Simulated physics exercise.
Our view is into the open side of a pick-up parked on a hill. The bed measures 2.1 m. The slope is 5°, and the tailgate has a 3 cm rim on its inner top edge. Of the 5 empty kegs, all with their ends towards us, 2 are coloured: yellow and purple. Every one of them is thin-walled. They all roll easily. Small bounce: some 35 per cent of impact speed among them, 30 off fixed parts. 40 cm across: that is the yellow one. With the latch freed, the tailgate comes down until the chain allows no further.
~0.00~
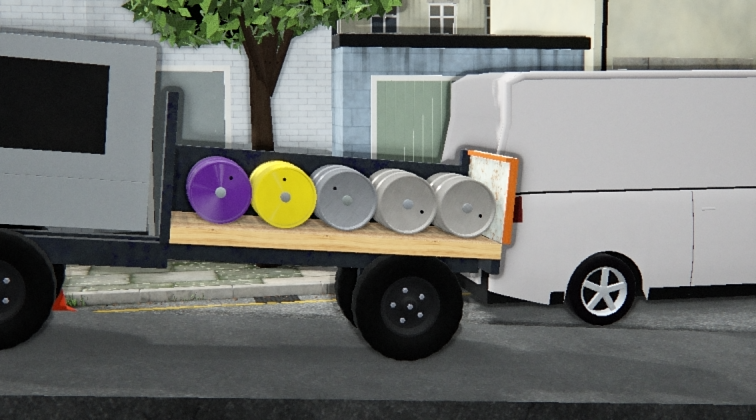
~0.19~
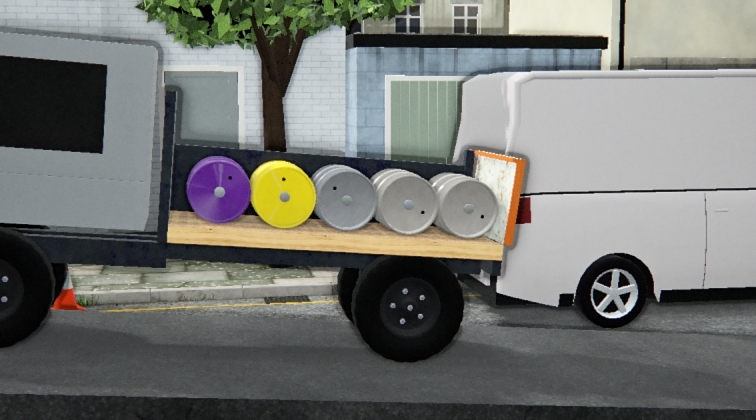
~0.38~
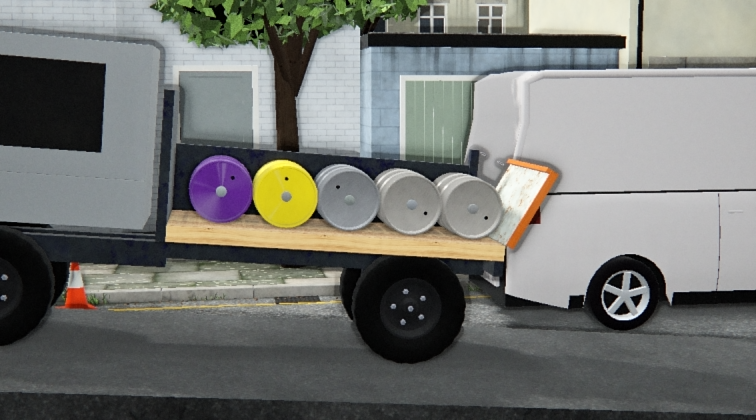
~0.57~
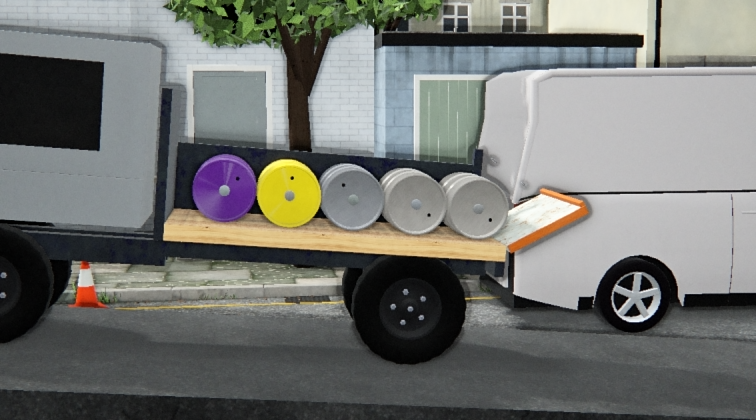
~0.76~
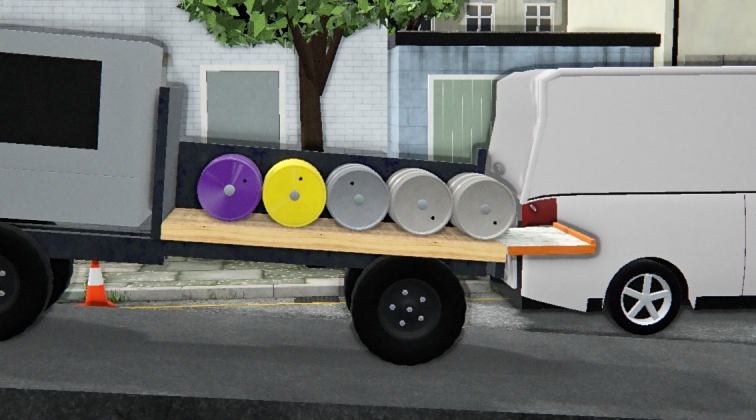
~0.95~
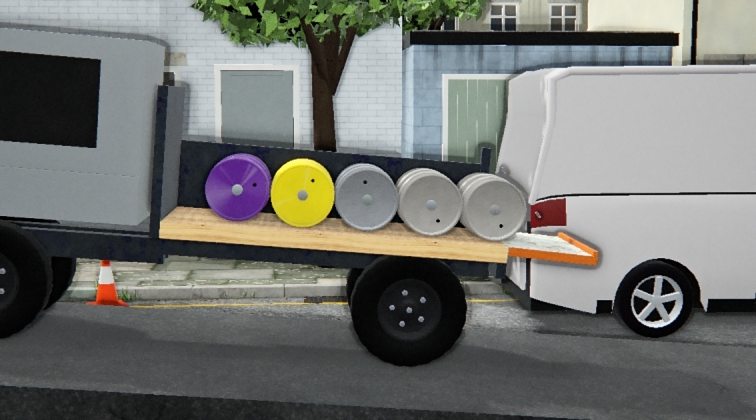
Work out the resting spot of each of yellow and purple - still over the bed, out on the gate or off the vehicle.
Resting spots - yellow: Off the vehicle, purple: Off the vehicle.
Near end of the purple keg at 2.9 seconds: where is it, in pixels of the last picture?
Estimated pixel position: About (437, 206).
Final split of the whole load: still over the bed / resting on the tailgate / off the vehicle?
In that order: 0, 0, 5.
After 1.8 s, yellow is on the bed, 90 cm short of the hinge, rolling right; purple is on the bed, 130 cm short of the hinge, rolling right; 0 of 5 are out.
After 2.9 s, yellow is on the bed, 5 cm short of the hinge, rolling right; purple is on the bed, 45 cm short of the hinge, rolling right; 2 of 5 are out.
After 4.2 s, yellow is out on the ground; purple is dropping off the gate; 5 of 5 are out.
At rest (6.1 s), yellow is off the vehicle; purple is off the vehicle; 5 of 5 are out.
